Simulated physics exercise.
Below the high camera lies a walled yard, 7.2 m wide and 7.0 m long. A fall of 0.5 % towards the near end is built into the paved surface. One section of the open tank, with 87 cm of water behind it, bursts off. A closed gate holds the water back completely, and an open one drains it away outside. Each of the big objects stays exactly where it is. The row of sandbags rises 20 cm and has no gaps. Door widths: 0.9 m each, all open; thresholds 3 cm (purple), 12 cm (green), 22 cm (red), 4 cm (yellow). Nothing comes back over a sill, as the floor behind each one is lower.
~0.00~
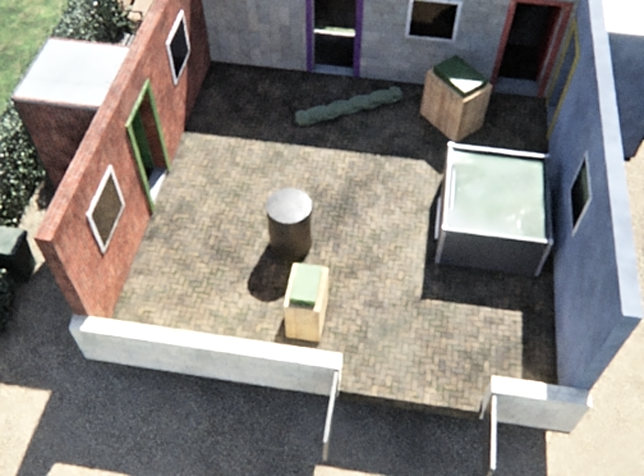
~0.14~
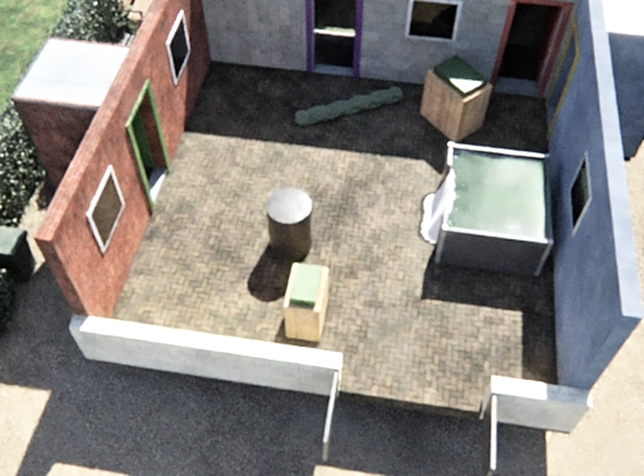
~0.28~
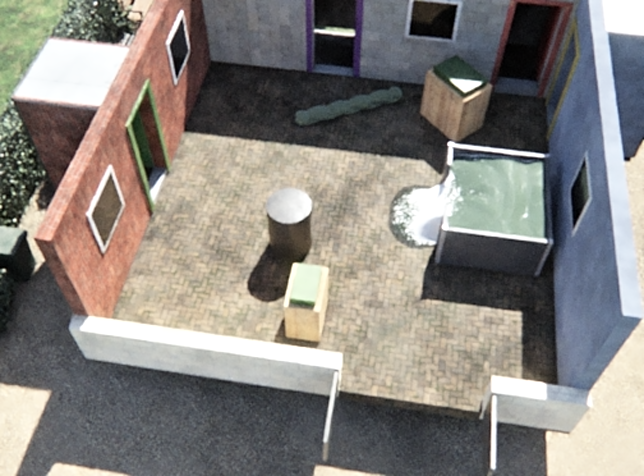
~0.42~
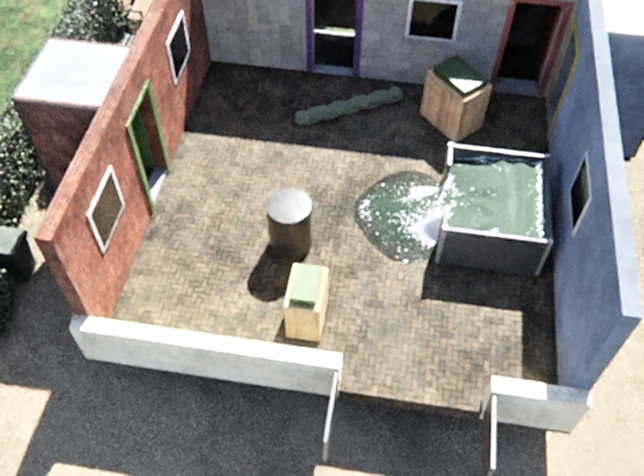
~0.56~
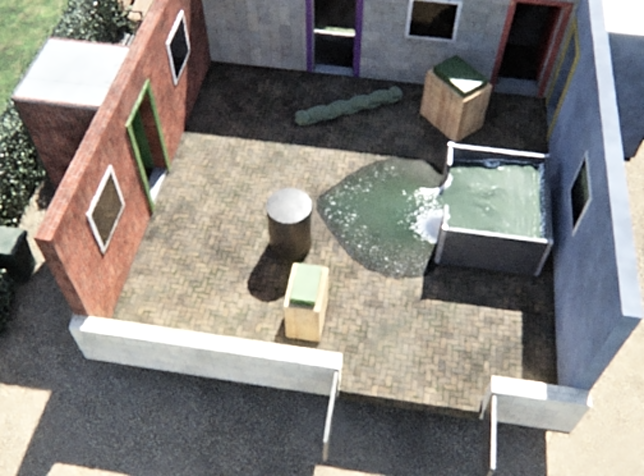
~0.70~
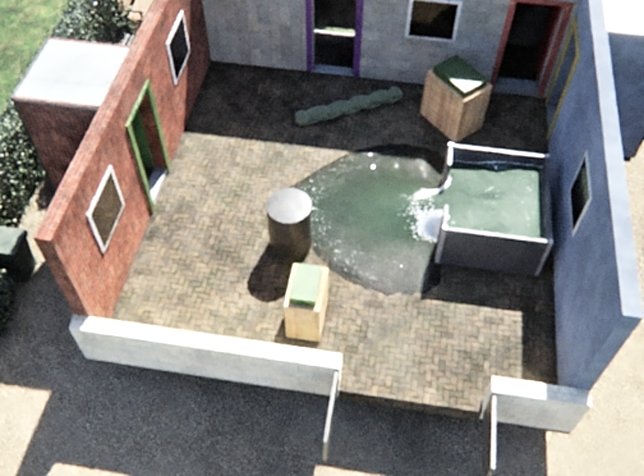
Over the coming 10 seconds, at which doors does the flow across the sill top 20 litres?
The purple door will see too much water come in. The green door will see too much water come in. The red door will see an amount within the limit come in. The yellow door will see an amount within the limit come in.
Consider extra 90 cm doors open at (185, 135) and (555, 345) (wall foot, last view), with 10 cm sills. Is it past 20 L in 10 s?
Door 1: Limit broken; door 2: Limit not reached.
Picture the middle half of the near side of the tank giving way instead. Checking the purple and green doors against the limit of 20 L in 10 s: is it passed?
Here's how it goes: Purple falls short, green falls short.
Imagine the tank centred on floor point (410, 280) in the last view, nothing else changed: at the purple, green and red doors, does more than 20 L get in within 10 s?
Against the limit, the purple door exceeds it, the green door stays within it and the red door stays within it.
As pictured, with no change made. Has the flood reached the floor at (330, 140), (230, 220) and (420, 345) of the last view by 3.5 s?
Soaked, soaked, untouched.
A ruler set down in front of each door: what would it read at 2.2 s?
Readings (cm): Purple = 0; green = 26; red = 0; yellow = 0.
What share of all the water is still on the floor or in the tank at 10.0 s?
Roughly 90 per cent is still there.
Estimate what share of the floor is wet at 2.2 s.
Wet share: About 50 %.
After 1.4 s water covers 35 % of the floor and is deepest (40 cm) near (430, 216); purple door not reached, green door 10 cm at the sill, 0 L in, red door not reached, yellow door not reached.
After 2.2 s water covers 50 % of the floor and is deepest (28 cm) near (165, 182); purple door not reached, green door 26 cm at the sill, 37 L in, red door not reached, yellow door not reached.
After 3.5 s water covers 60 % of the floor and is deepest (22 cm) near (170, 168); purple door not reached, green door 18 cm at the sill, 107 L in, red door not reached, yellow door not reached.
After 6.0 s water covers 70 % of the floor and is deepest (16 cm) near (103, 340); purple door 4 cm at the sill, 0 L in, green door 12 cm at the sill, 131 L in, red door not reached, yellow door not reached.
After 10.0 s water covers 90 % of the floor and is deepest (10 cm) near (276, 325); purple door 9 cm at the sill, 37 L in, green door 9 cm at the sill, 132 L in, red door 3 cm at the sill, 0 L in, yellow door 6 cm at the sill, 5 L in.
